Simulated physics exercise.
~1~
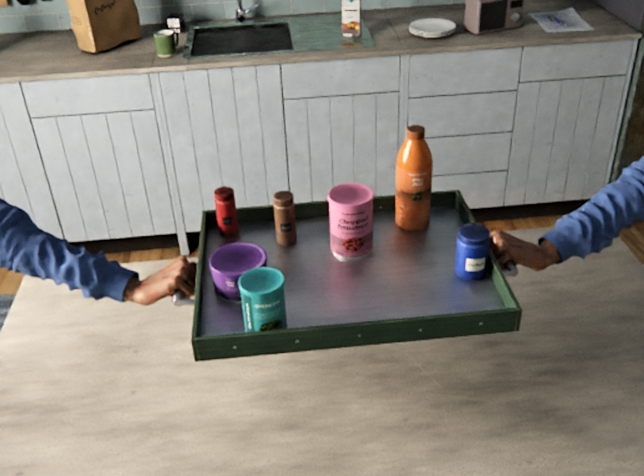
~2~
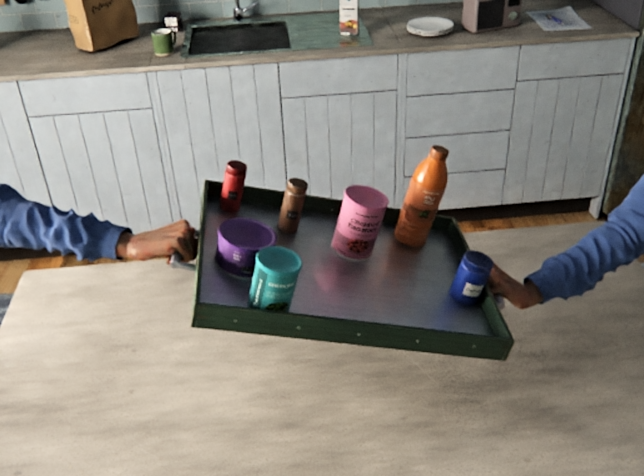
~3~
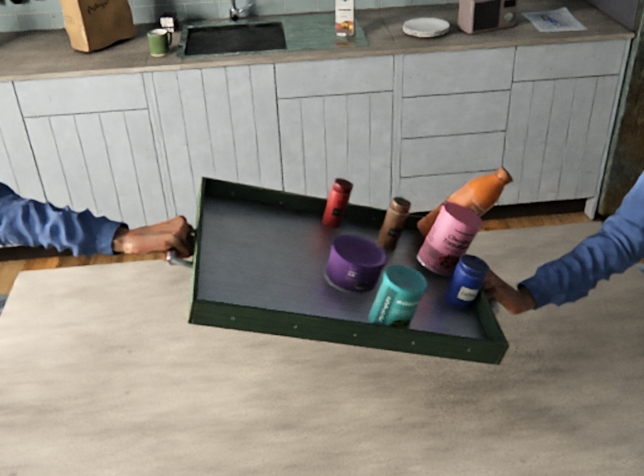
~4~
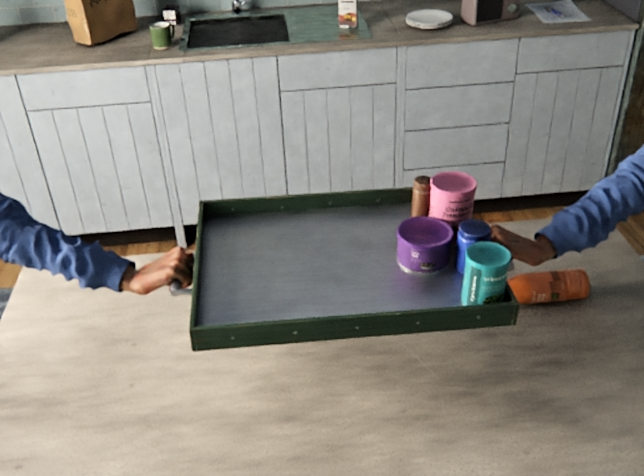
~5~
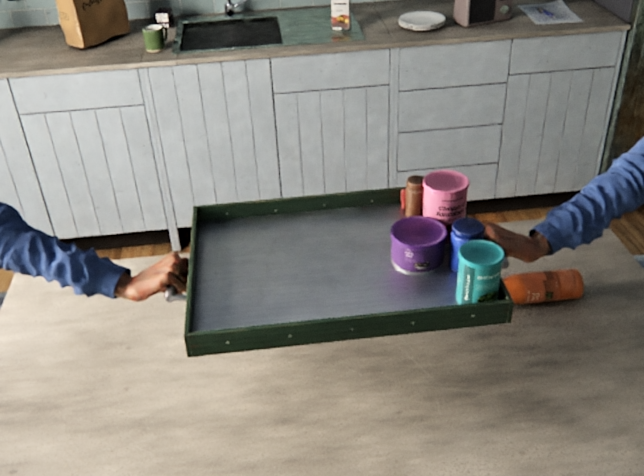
In a kitchen, two hands tilt a green-rimmed tray down to the right, and its containers slide toward that edge before it levels; the orange bottle topples off and lies beside it, the red shaker ends tipped over, and the other containers stand clustered at the right.
